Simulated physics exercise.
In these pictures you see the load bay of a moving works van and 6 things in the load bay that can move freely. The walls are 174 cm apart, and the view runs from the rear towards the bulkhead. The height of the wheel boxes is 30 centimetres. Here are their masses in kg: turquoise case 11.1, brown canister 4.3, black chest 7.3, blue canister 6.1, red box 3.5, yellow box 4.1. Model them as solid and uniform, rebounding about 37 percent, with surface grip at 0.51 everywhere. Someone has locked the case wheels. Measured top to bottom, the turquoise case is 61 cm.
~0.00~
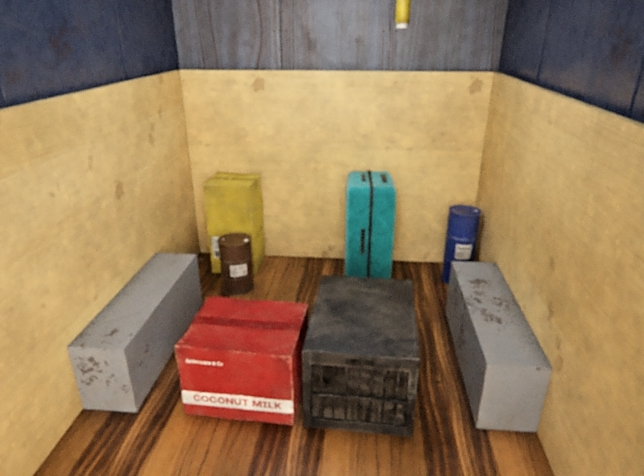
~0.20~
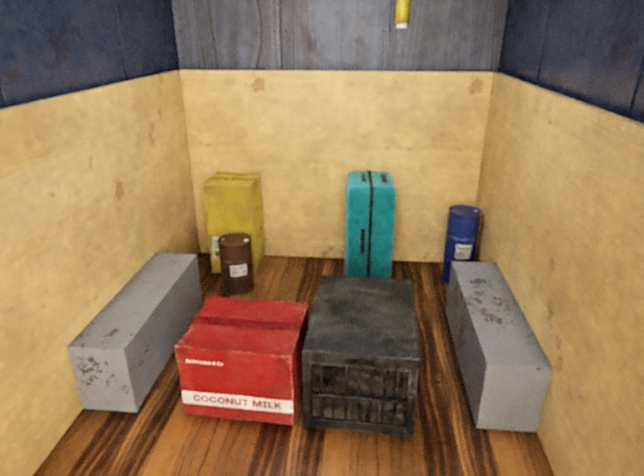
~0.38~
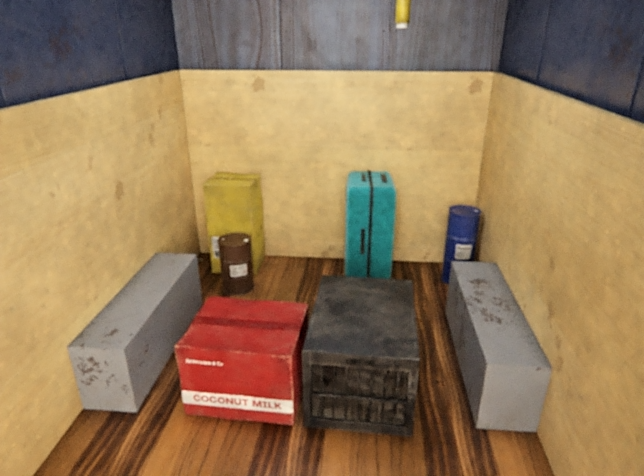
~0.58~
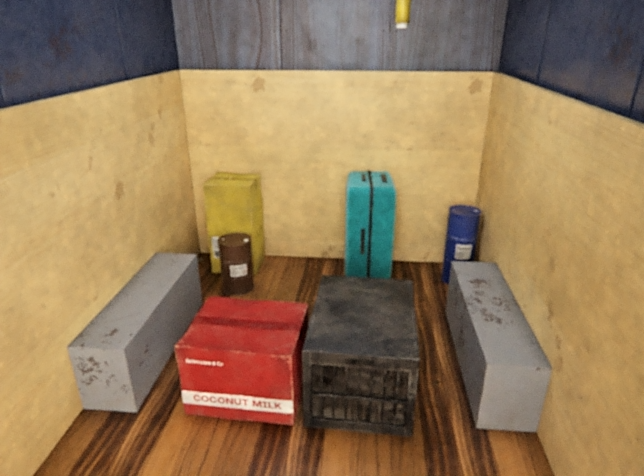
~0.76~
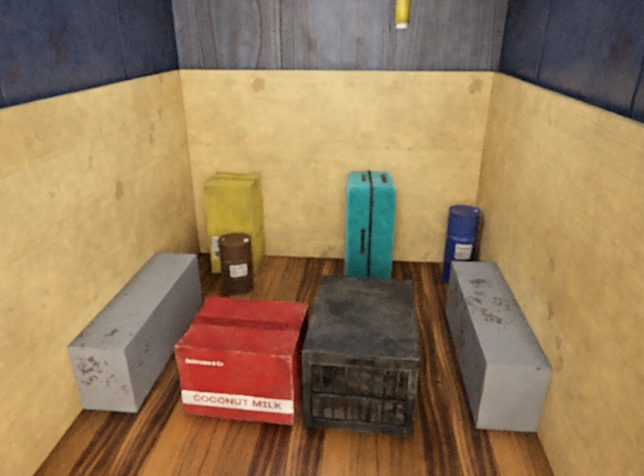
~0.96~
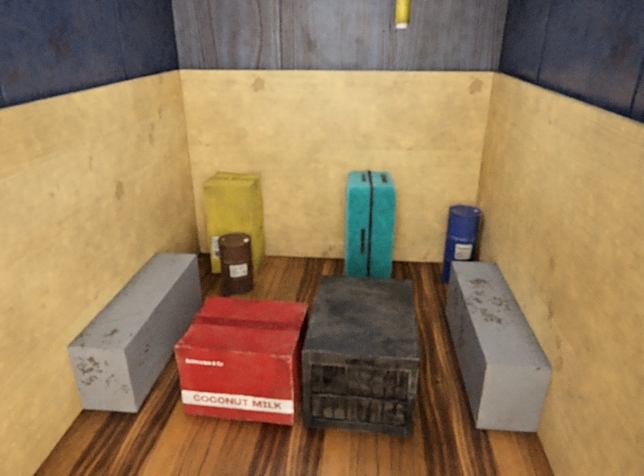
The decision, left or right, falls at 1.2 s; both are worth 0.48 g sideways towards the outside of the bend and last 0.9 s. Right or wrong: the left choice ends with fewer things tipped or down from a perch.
Right.
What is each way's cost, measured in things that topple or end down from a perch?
Tally: Left 0, right 2.
Turning left. At 1.56 s, push 0.48 g right.
After 2.16 s, no push; turquoise case 24° off upright near (393, 224).
After 2.36 s, no push; turquoise case 33° off upright near (402, 225).
In the end (2.8 s), not toppled but over 15 cm from the start, turquoise case; the other 5 under 15 cm from the start. At the end, from the last picture's camera, turquoise case near (405, 226), brown canister near (237, 264).
Turning right instead, turquoise case and blue canister tipped over or down from a perch, 2 of 6 in all.
